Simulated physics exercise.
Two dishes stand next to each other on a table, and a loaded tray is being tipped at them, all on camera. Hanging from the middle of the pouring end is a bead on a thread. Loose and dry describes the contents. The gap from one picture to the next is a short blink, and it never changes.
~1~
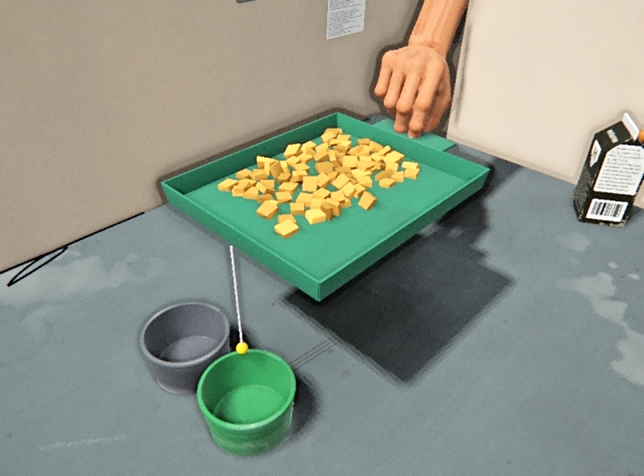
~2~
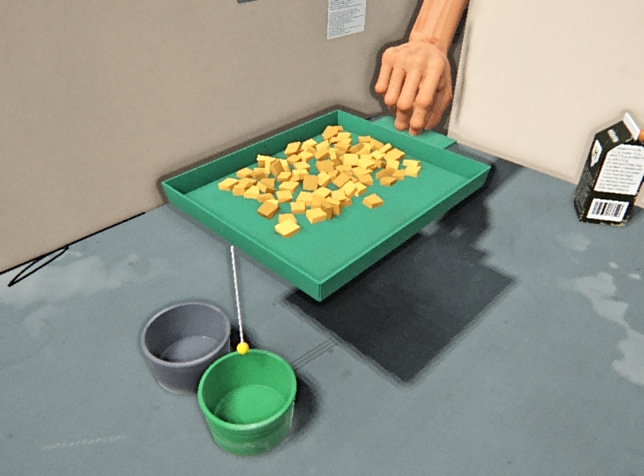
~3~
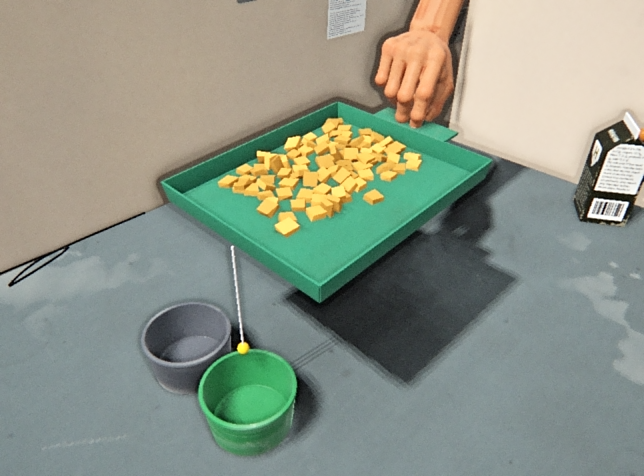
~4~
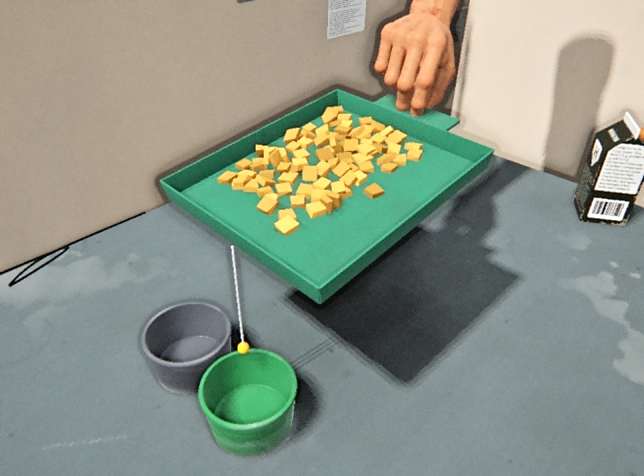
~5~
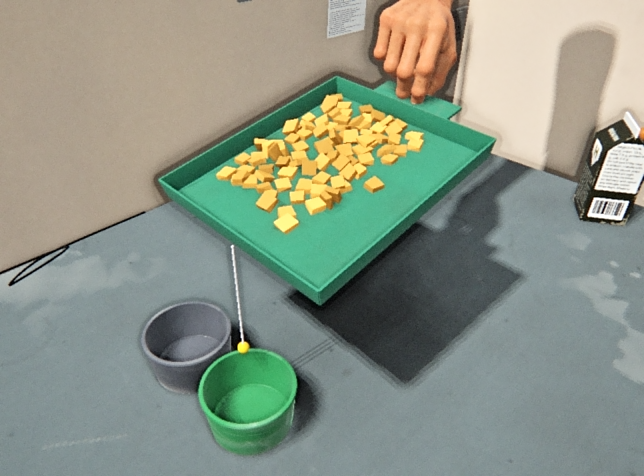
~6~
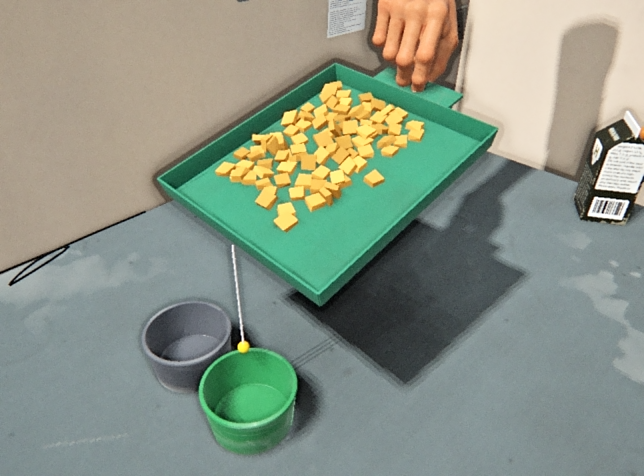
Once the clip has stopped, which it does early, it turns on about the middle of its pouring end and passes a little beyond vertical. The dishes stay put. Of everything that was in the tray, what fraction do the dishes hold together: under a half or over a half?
Together they hold under a half.
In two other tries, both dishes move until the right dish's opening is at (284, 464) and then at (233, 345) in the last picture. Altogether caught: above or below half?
For the two tries in order: Exceeding half, not as much as half.
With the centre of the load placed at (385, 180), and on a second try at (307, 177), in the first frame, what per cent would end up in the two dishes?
Around 30 in a hundred the first time, around 30 in a hundred the second.
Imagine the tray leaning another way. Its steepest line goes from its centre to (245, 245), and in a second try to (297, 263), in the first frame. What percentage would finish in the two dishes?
20 %, give or take, and then 30 %.
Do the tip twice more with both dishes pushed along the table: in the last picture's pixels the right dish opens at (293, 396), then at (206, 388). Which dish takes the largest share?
At the first place the dish on the right, at the second the right one.
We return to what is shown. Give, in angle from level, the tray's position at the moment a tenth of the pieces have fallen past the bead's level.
Roughly 75 degrees.
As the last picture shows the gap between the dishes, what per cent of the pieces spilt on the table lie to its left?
Looks to be around 30 per cent of the spill.
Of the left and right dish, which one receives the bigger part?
The fuller one is the right side.
Shortly afterwards, tray tipped steeply; all but a few on the tray; only a few in the air.
Next, tray tipped right over; all but a few on the tray; a little outside both.
Some moments later, tray tipped past a quarter turn; near a quarter in the right dish; only a few in the left dish; the bulk outside both.
In the end, tray tipped past a quarter turn; near a quarter in the right dish; only a few in the left dish; the bulk outside both.
